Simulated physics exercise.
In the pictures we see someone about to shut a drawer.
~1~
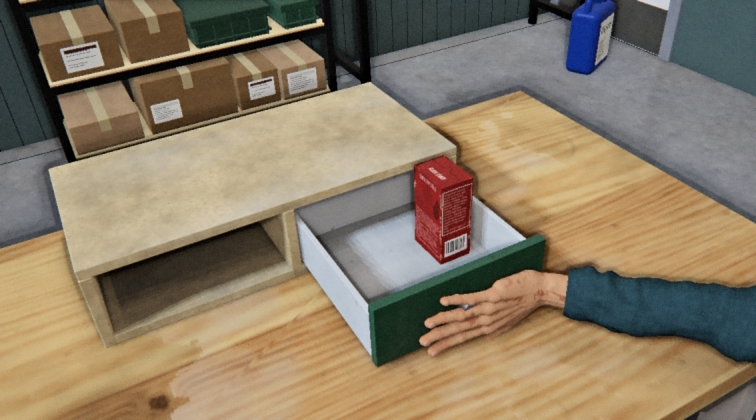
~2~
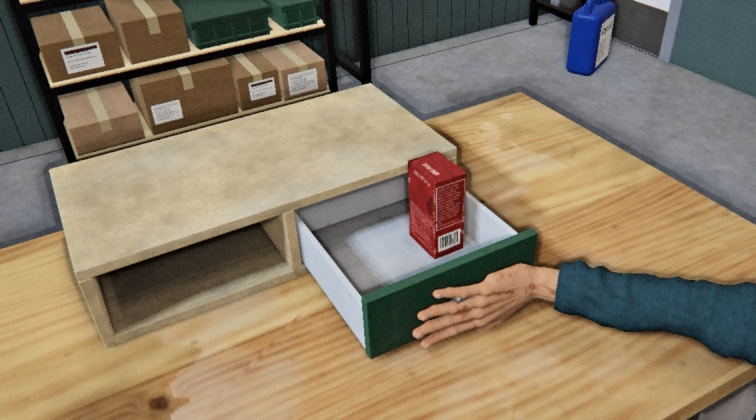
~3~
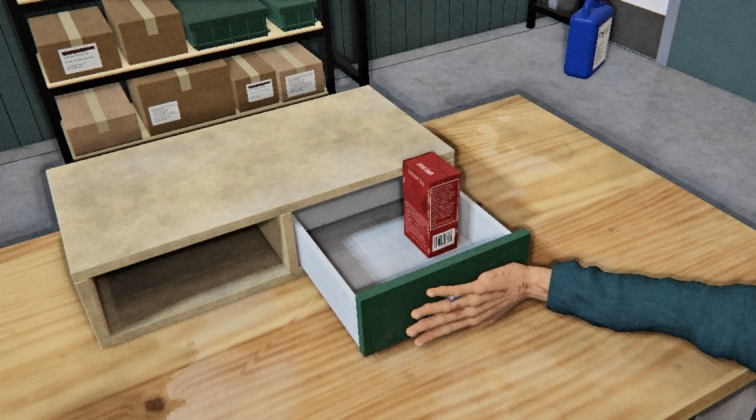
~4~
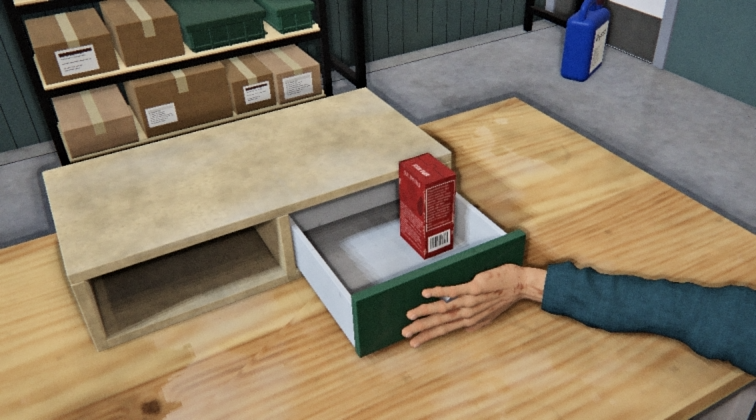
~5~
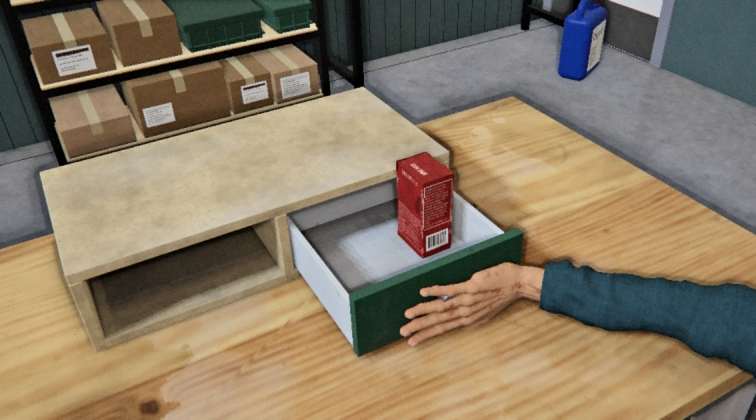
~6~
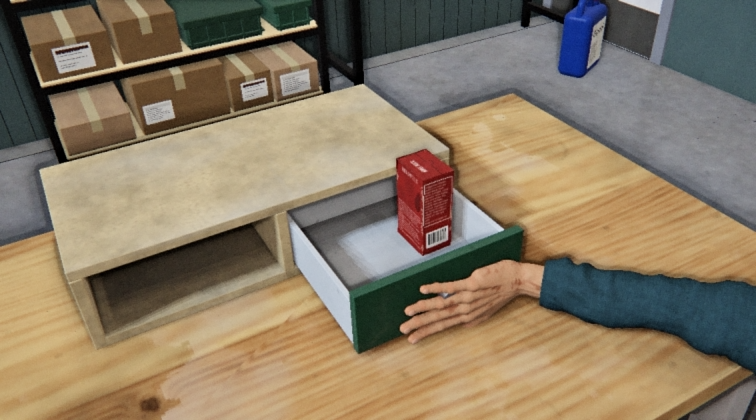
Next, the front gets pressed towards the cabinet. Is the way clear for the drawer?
Blocked.
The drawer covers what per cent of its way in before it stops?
Looks like some 55 per cent, give or take.
Then, 0.34 s past the last view, drawer starting in.
Then, 0.56 s past the last view, drawer about half in.
Finally, the drawer stays ajar.
